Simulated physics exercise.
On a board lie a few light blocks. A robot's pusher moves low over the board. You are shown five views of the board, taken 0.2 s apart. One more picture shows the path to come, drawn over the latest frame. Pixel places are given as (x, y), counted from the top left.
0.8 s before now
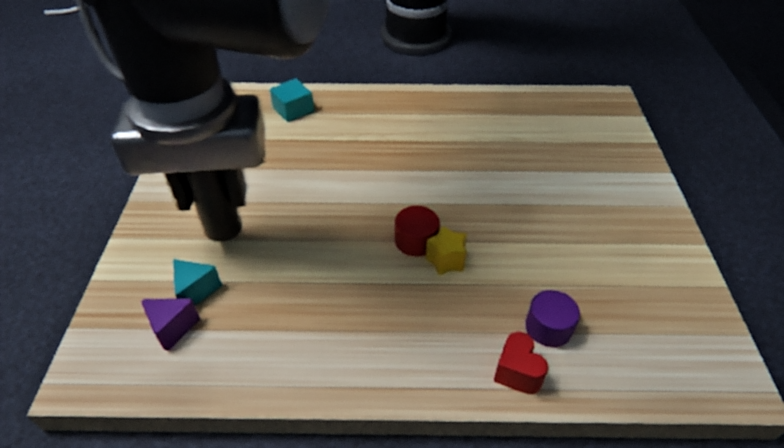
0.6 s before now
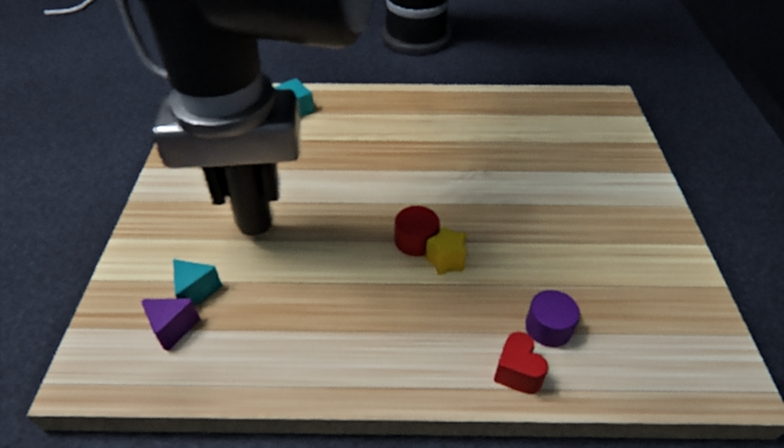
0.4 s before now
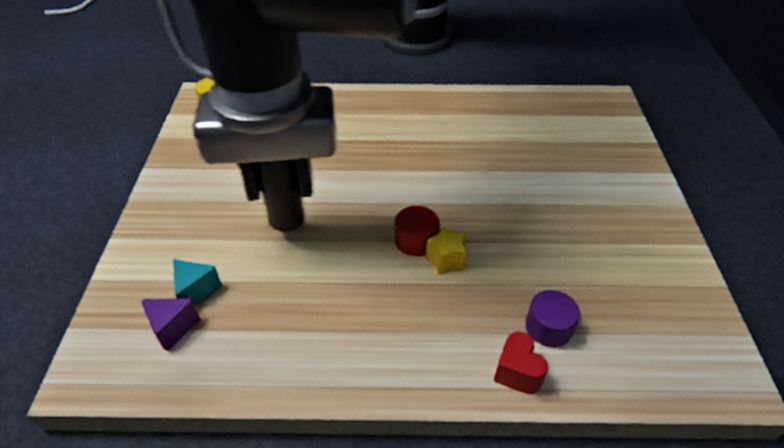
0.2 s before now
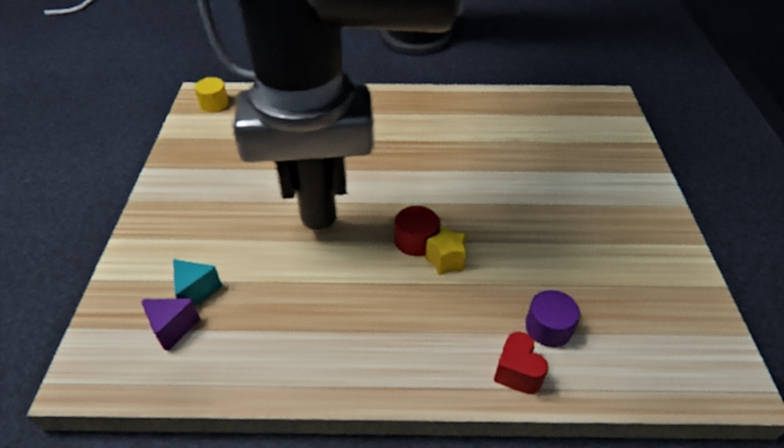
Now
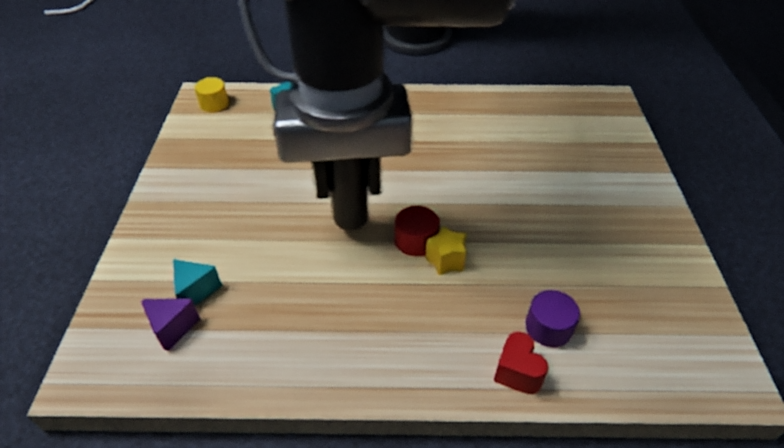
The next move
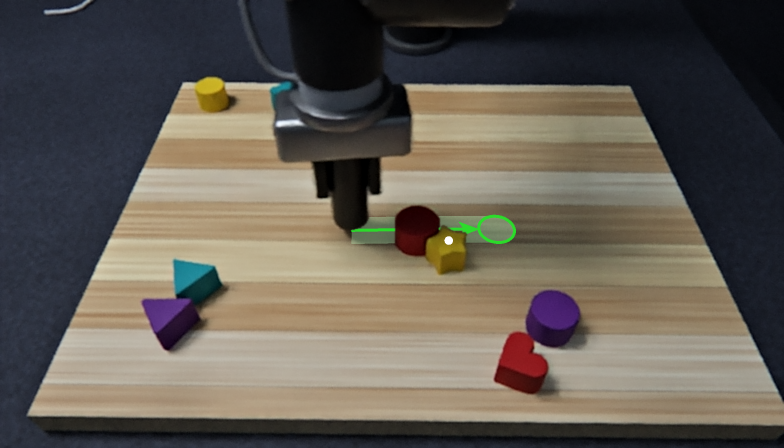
The footage shows a robot's dark pusher moving steadily rightward, low over a wooden board, from above the teal and purple triangles toward the red disc and yellow star, while the scattered blocks stay where they are.
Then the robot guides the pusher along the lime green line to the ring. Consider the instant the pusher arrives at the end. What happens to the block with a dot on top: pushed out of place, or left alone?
Shifted out of place.
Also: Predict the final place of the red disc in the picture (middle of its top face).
Roughly at (514, 240).
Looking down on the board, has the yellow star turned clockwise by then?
Final answer: Yes.
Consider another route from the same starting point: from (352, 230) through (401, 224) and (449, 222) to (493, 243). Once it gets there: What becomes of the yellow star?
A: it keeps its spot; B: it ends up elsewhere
Option B.
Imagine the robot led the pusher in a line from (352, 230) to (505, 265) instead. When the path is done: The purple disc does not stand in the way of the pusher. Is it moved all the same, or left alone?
It barely shifts, if at all.
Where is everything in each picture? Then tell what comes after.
Pusher tip at (224, 228); block tops, red disc at (417, 220); yellow star at (449, 241), in the first frame.
Pusher at (255, 223); blocks unchanged, in the second frame.
Pusher at (287, 219); blocks unchanged, in the third frame.
Pusher at (319, 217); blocks unchanged, in the fourth frame.
Pusher at (351, 217); red disc at (417, 220); yellow star at (449, 241), in the fifth frame.
Path on the board, in a line from (352, 230) to (497, 229); the dot is on the yellow star.
What follows on the original path. One third of the way, pusher at (401, 216); red disc at (439, 223); yellow star at (462, 247), turned 15° clockwise.
Two thirds of the way, pusher at (451, 216); red disc at (483, 232); yellow star at (482, 261), turned 55° clockwise.
At the end, pusher at (499, 216); red disc at (514, 240); yellow star at (485, 264), turned 75° clockwise.
